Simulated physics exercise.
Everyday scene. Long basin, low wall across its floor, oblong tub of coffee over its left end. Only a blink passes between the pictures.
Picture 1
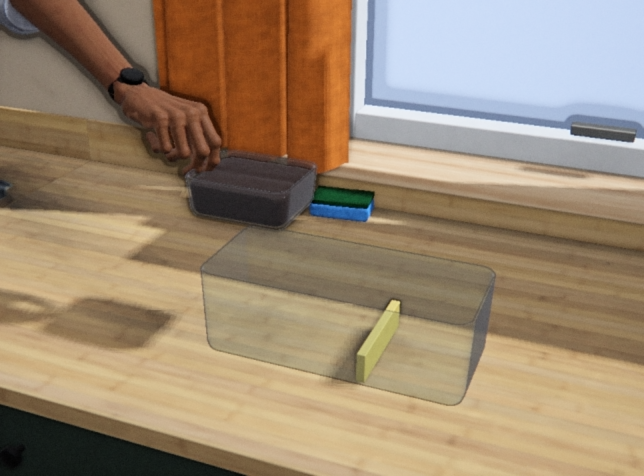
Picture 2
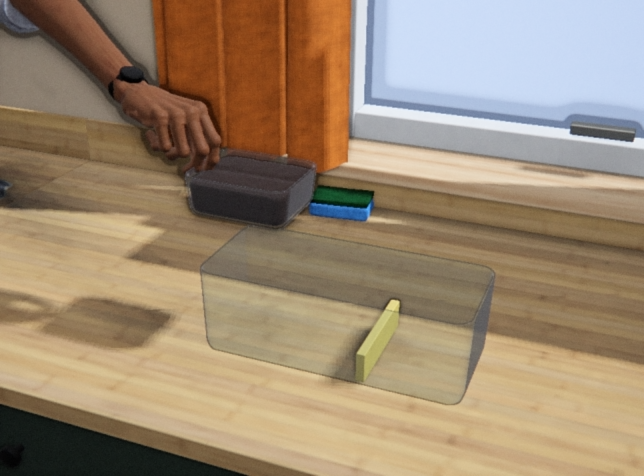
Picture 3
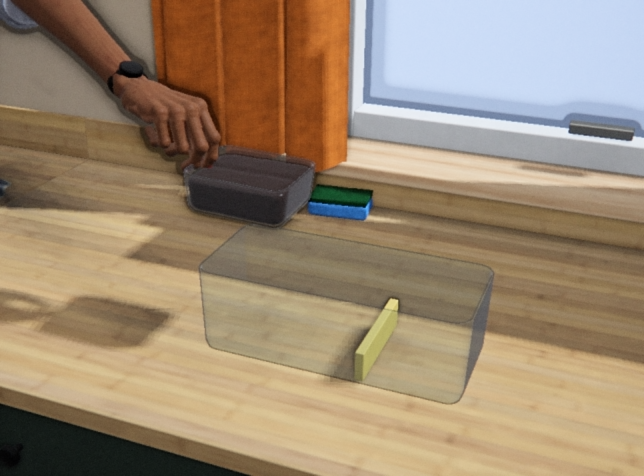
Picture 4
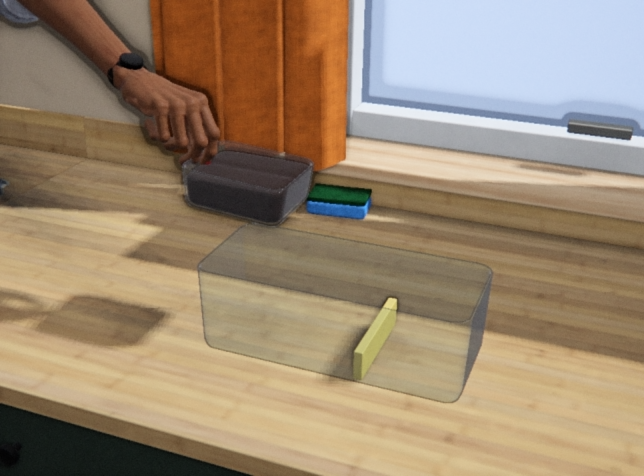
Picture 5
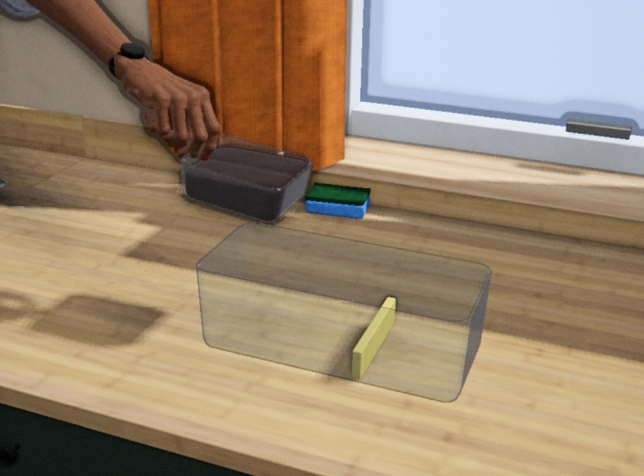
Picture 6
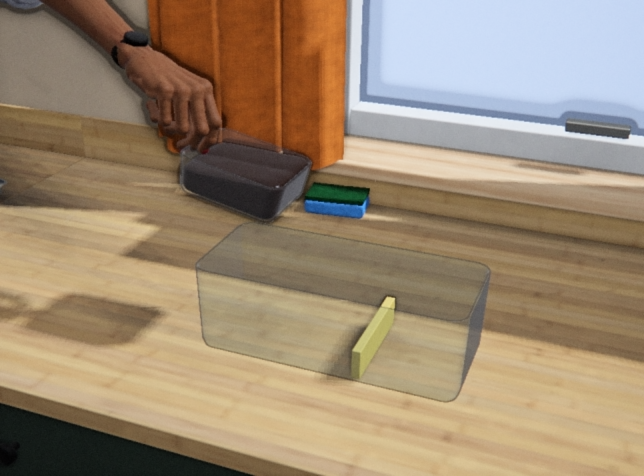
On a sunlit wooden counter beneath a window, a long clear basin with a low yellowish wall across its floor sits in front of a small dark tub and a green-and-blue sponge. A hand at the tub's left side stays close to it as the tub tilts slightly, while the basin and sponge remain essentially still.
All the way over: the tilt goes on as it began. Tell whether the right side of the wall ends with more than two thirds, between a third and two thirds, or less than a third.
The right side ends with between a third and two thirds.
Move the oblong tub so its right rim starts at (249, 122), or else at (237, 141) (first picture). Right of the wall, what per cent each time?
Start one gives some 10 %, start two some 10 %.
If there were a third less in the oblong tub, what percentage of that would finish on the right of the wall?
Close to 15 per cent, more or less.
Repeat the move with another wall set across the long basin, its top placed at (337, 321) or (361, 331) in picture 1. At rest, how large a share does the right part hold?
Roughly 90 % and 70 %.
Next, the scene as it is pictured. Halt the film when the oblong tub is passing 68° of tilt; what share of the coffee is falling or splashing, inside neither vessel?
It's close to 50 per cent.
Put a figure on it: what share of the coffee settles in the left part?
Near 45 in a hundred.
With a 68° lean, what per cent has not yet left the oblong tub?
30 per cent, roughly.
A moment on, the oblong tub is tipped part way and 32 per cent is still to pour, 20 is left of the wall and 0 right of it.
Next, the oblong tub is tipped right over and 3 per cent is still to pour, 36 is left of the wall and 53 right of it.
Then the oblong tub is tipped right over and 0 per cent is still to pour, 47 is left of the wall and 51 right of it.
Later the oblong tub is tipped right over and 0 per cent is still to pour, 47 is left of the wall and 51 right of it.
In the end 47 per cent lies left of the wall, 51 right of it and 3 outside.
